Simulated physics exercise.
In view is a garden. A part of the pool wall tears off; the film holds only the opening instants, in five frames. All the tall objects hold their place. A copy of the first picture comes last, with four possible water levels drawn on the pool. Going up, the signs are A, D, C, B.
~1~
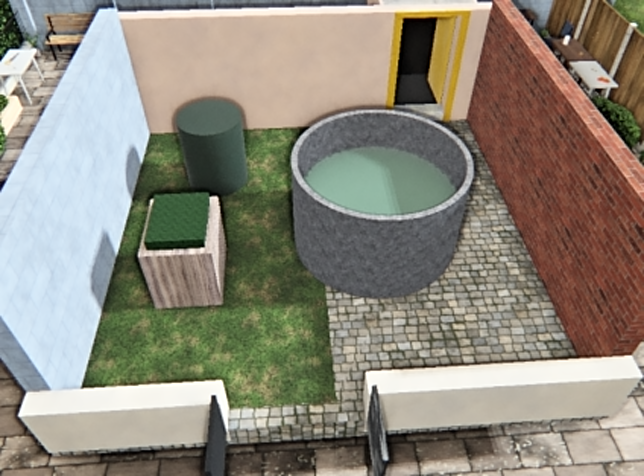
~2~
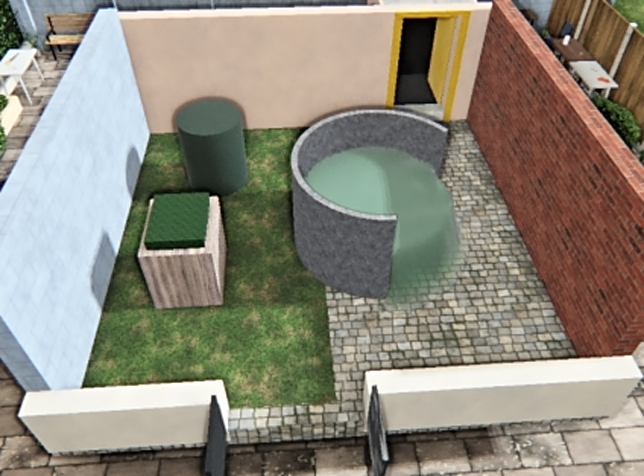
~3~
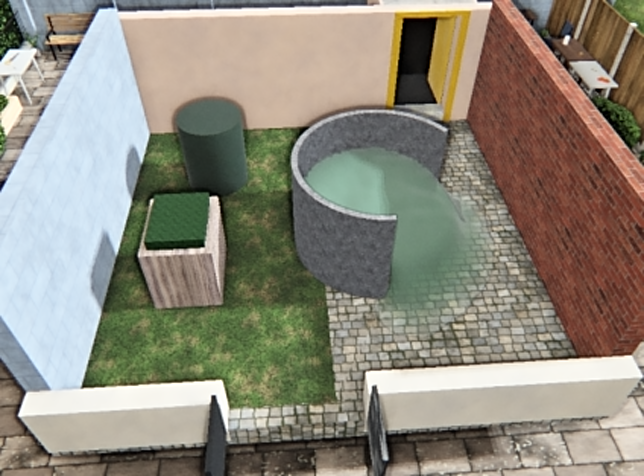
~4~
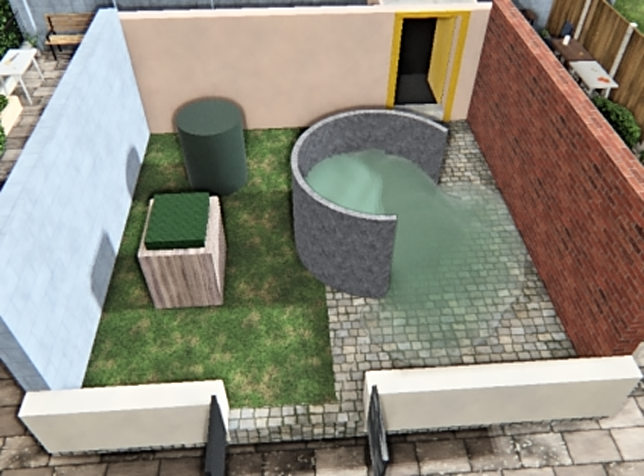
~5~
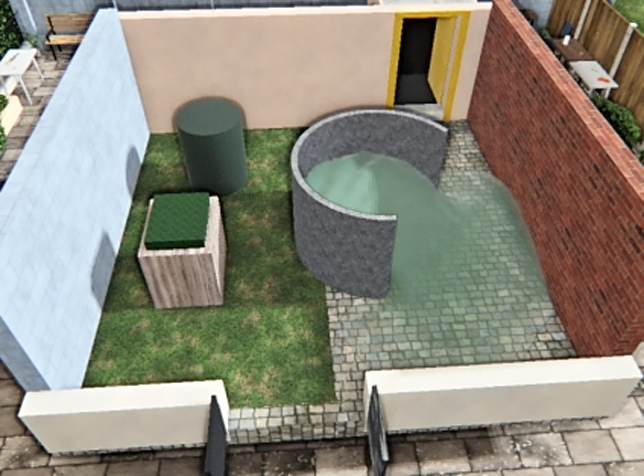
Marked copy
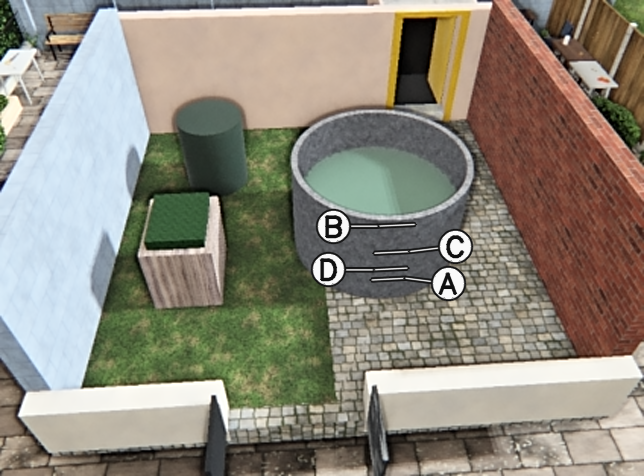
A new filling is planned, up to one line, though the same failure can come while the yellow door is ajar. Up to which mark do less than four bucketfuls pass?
The limit is C.
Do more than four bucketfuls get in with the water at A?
No, not at all.
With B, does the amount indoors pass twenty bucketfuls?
No.
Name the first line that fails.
The answer is B.
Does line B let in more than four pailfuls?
Yes.
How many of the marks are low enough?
Three of them.
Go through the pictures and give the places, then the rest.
The first frame shows water in the pool at rest, its middle at (378, 192); foot of the yellow doorway at (417, 122); open gate at (294, 373).
The second frame shows front seen at (411, 283), 2 % of the ground wet.
The third frame shows front seen at (465, 200), 7 % of the ground wet.
The fourth frame shows front seen at (480, 187), 14 % of the ground wet.
The fifth frame shows front seen at (491, 176), 21 % of the ground wet.
On the marked copy, A at (388, 279); B at (396, 225); C at (392, 252); D at (390, 268); from the bottom up A, D, C, B.
With A, nothing gets over.
With B, about 8 bucketfuls get in.
With C, a splash gets over, under a bucket.
With D, nothing gets over.
